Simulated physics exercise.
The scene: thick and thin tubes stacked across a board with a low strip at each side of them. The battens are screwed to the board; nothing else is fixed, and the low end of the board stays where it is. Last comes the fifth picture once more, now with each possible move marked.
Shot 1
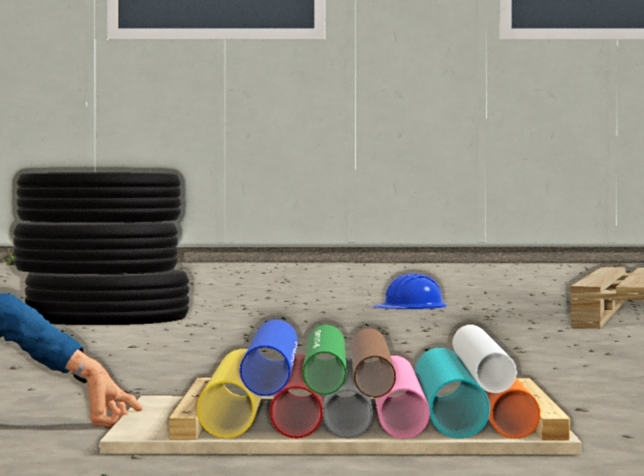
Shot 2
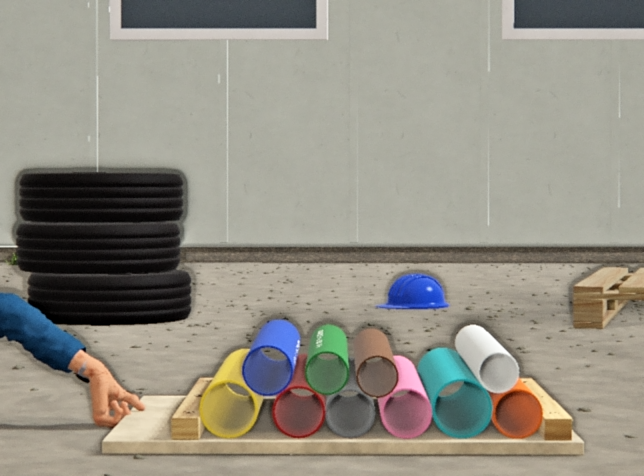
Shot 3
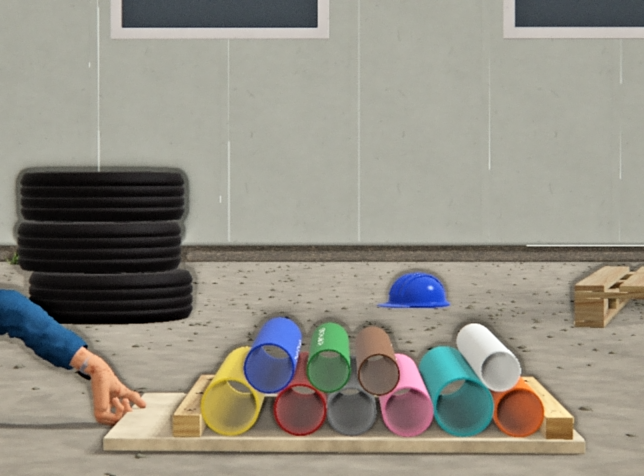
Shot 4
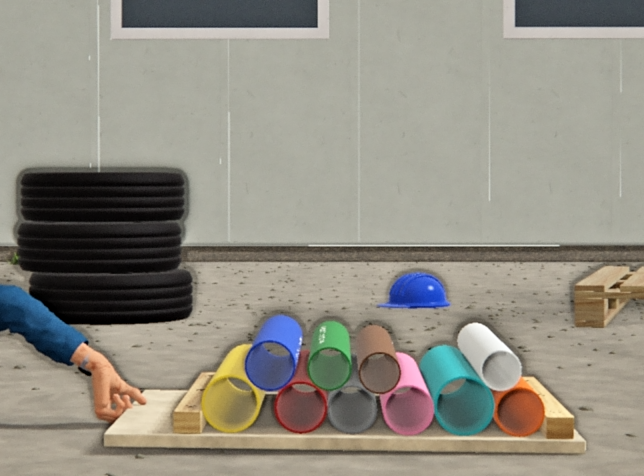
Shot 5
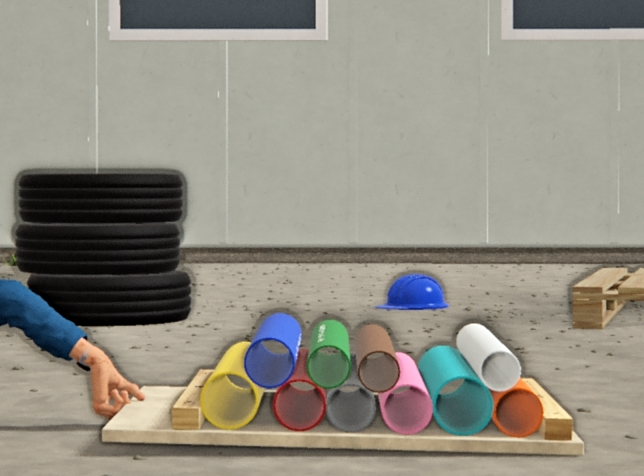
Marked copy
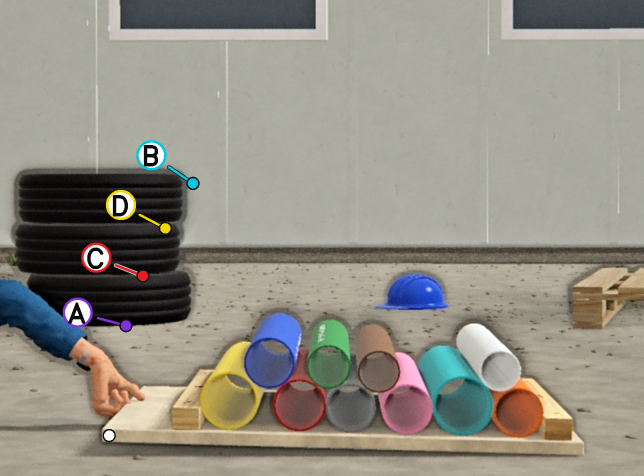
The video shows colourful tubes stacked in two layers between wooden strips on a board, beside tyres and a blue helmet, while a hand at the left stays by the board's end and everything remains almost still.
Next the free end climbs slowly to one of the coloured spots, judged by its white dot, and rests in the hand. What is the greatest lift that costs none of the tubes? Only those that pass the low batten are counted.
No higher than C.
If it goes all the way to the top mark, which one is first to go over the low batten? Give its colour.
The white one.
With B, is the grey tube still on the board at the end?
Yes, with B.
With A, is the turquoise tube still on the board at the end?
Yes.
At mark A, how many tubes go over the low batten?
It comes to none.
On the copy, A at (126, 326); B at (193, 183); C at (143, 276); D at (165, 229); the white dot at (109, 436).
On C. First, board at 15°.
Then, board at 21°.
Finally, board at 21°, none over the low batten.
By contrast, A none over the low batten; B four over the low batten (green, blue, white, brown); D four over the low batten (green, blue, white, brown).
